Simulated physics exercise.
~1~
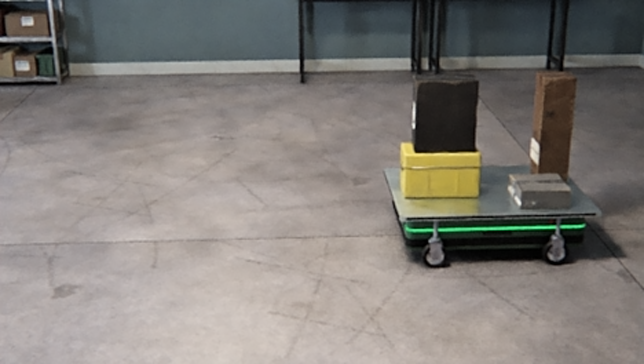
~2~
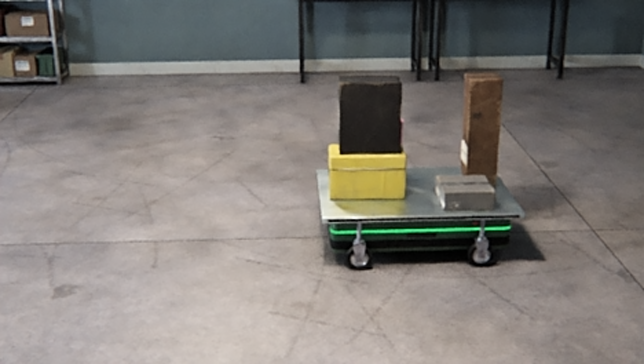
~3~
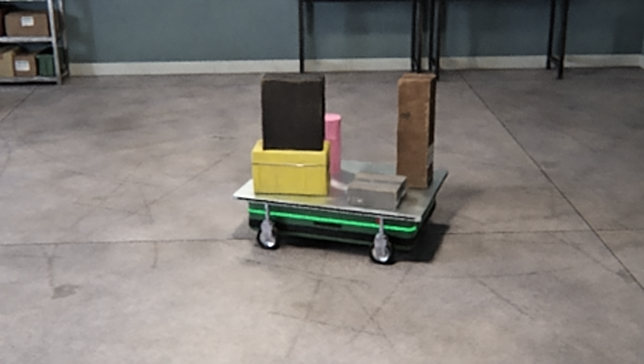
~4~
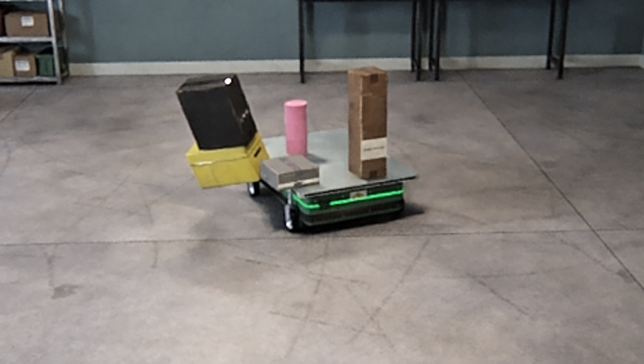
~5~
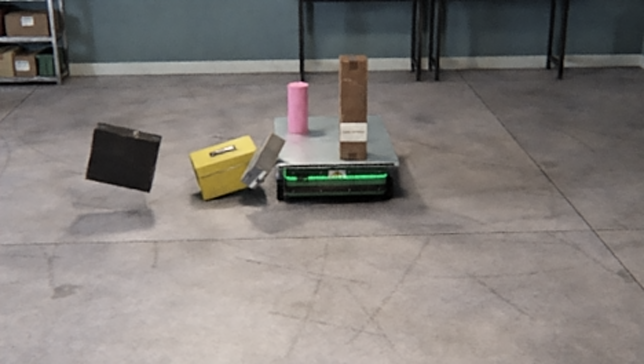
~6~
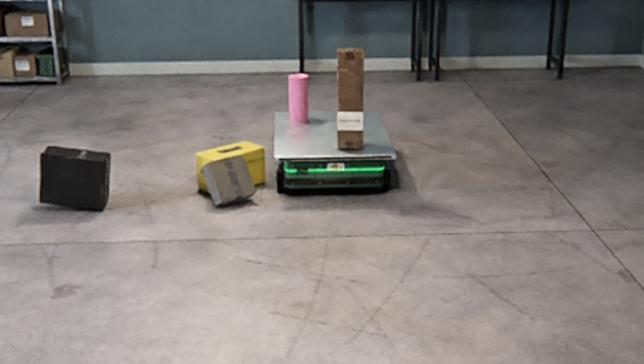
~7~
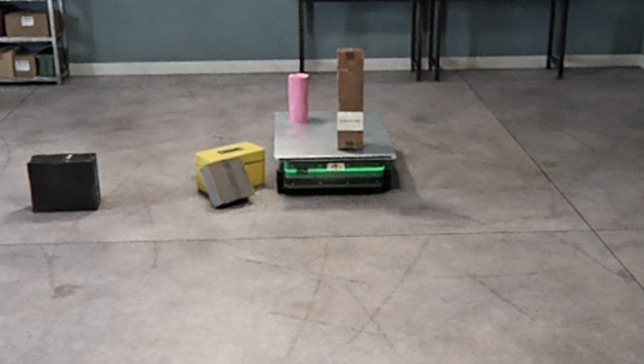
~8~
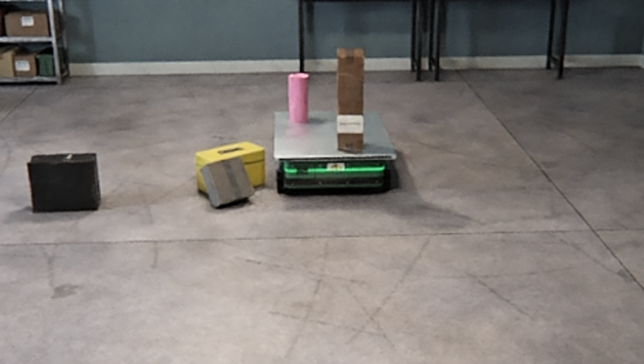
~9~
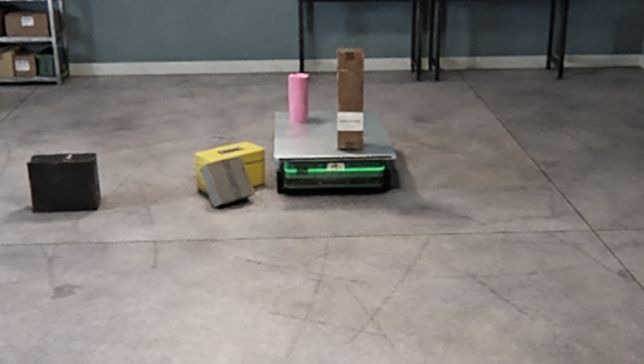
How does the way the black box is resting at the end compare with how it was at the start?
At the start the black box stands upright on top of the yellow toolbox on the cart. By the end it is lying on its side on the floor, off to the left.
